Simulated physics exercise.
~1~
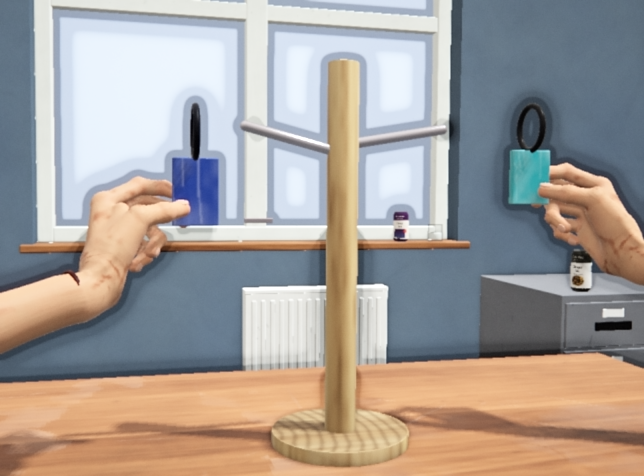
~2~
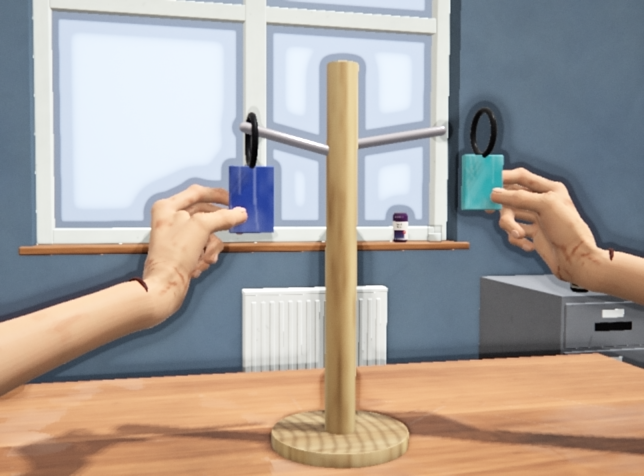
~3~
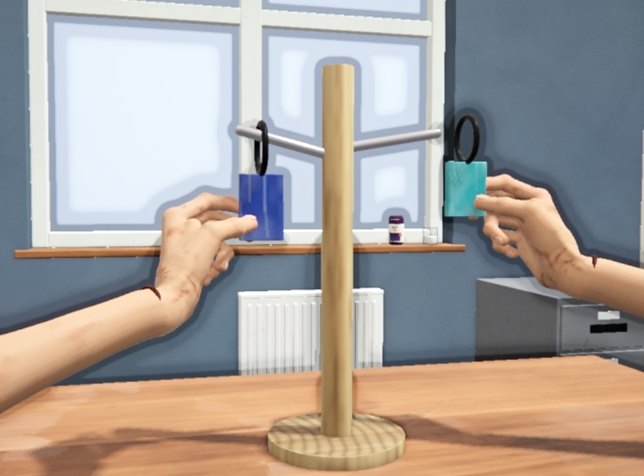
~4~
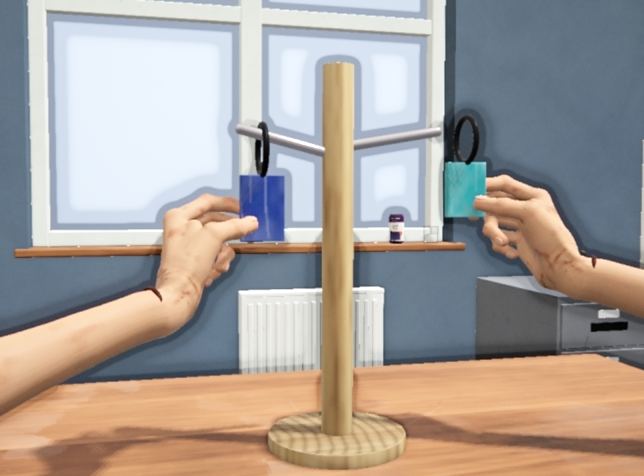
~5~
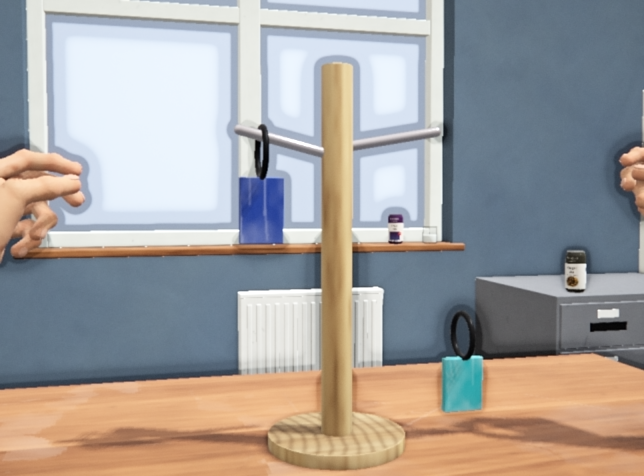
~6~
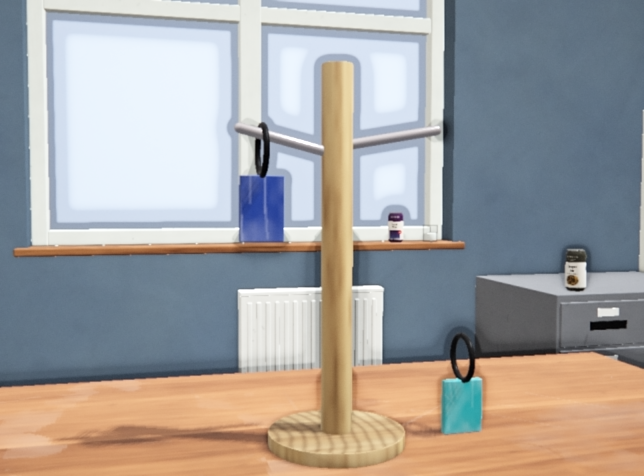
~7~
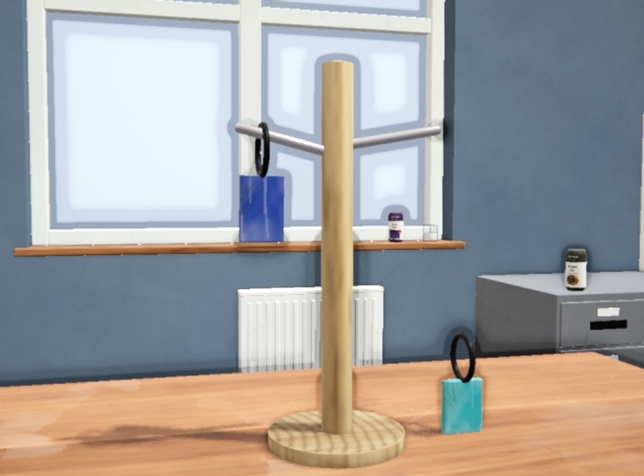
Two hands brought a blue tag and a turquoise tag inward to the arms of a wooden peg stand, then let go and drew back. The blue tag stayed hanging on the left, while the turquoise one dropped and ended upright on the table.
